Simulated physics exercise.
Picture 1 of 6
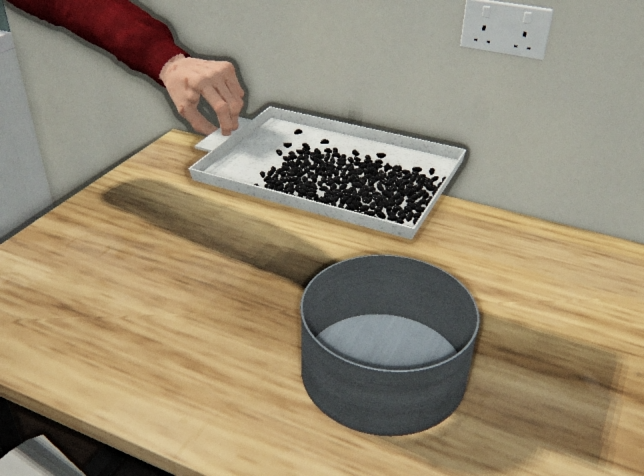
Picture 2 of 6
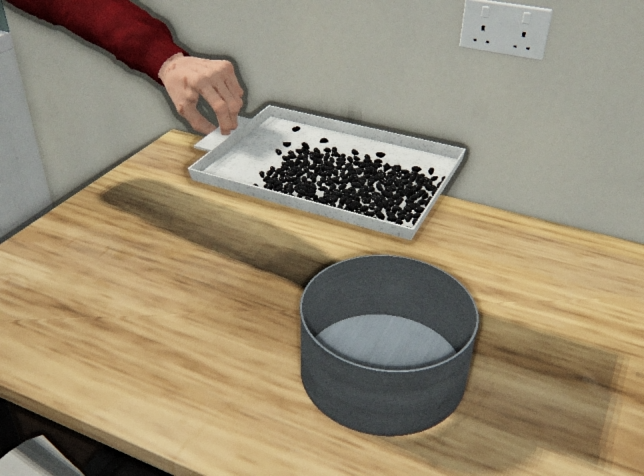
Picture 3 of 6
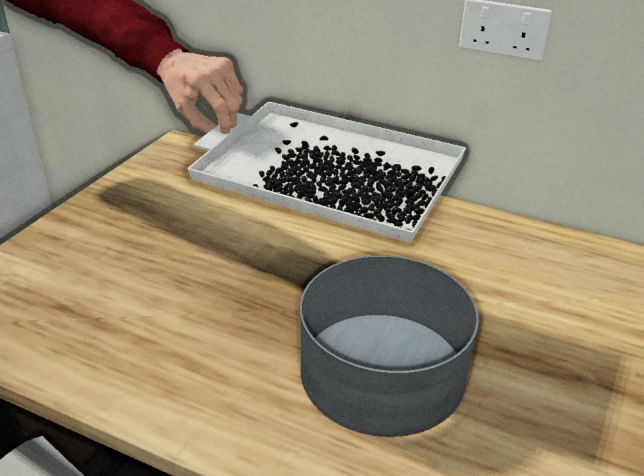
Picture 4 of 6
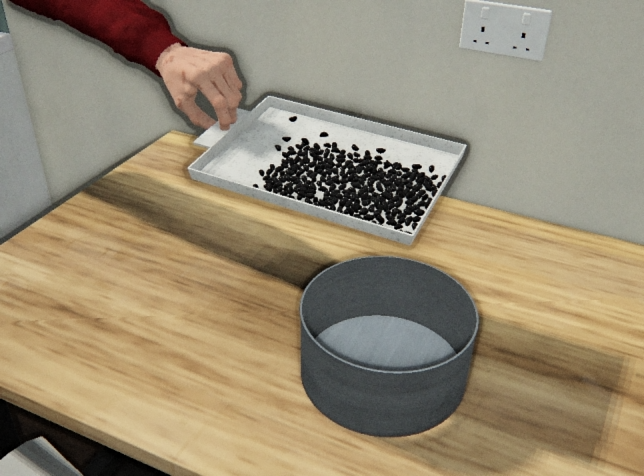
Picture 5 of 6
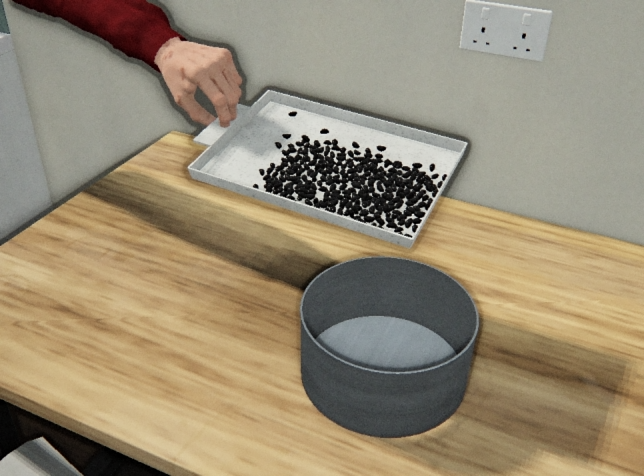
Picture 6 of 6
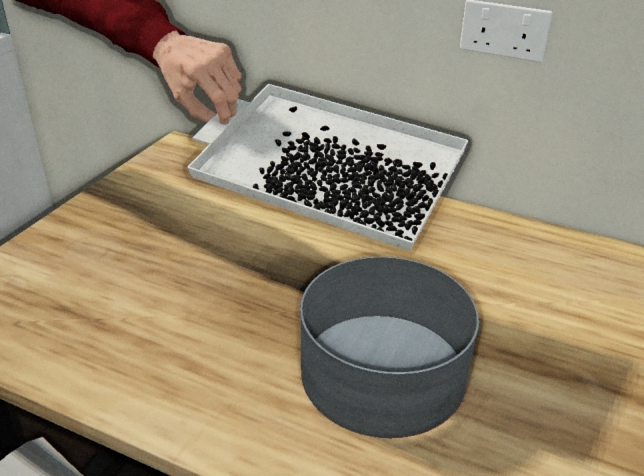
A hand in a red sleeve slightly tilting a white tray of black beans on a wooden worktop behind a grey pot.
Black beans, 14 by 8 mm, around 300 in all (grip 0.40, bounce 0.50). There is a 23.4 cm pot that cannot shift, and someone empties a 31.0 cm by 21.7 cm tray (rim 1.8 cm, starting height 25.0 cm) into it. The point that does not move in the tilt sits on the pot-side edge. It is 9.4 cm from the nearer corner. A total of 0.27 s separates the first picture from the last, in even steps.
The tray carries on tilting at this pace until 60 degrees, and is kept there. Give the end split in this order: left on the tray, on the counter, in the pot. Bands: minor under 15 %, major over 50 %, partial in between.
As I see it, tray: I expect more than half of the load, counter: I expect only a trickle of the load, pot: I expect a decent chunk of the load.
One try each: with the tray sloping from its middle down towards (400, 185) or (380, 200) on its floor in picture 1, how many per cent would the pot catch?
First try: Around 20 percent; second try: Around 60 percent.
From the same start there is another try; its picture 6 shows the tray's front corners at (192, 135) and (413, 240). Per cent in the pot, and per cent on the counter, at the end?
Split: Pot = 60, counter = 0.
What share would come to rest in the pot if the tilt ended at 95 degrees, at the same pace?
Estimate: Roughly 95 percent.
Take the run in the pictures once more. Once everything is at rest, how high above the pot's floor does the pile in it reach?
I'd put it at close to 2.0 centimetres.
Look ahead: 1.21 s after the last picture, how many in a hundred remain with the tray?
Close to 100 in a hundred parts of the load.
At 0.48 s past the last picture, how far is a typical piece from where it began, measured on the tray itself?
Around 1 centimetres.
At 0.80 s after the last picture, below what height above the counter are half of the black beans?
Some 26 cm above the counter.
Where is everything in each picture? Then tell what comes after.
The first frame shows tray tilt 0 degrees, front corners at (192, 168) and (412, 227); middle of the pieces at (352, 179); pot at (389, 307).
The second frame shows tray tilt 1 degrees, front corners at (191, 168) and (412, 227); middle of the pieces at (351, 179).
The third frame shows tray tilt 2 degrees, front corners at (191, 168) and (411, 230); middle of the pieces at (351, 179).
The fourth frame shows tray tilt 5 degrees, front corners at (191, 168) and (411, 234), lowest corner right front; middle of the pieces at (351, 178).
The fifth frame shows tray tilt 8 degrees, front corners at (191, 167) and (411, 237), lowest corner right front; middle of the pieces at (351, 178).
The sixth frame shows tray tilt 10 degrees, front corners at (191, 167) and (411, 240), lowest corner right front; middle of the pieces at (352, 177); pot at (389, 309).
Then, 0.48 s after the last picture, tilt 34 degrees; the tray holds 100 %, the pot 0 %.
Then, 0.80 s after the last picture, tilt 50 degrees; the tray holds 100 %, the pot 0 %.
Then, 1.21 s after the last picture, tilt 60 degrees; the tray holds 100 %, the pot 0 %.
In the end, tray 55 %, counter 0 %, pot 45 %.
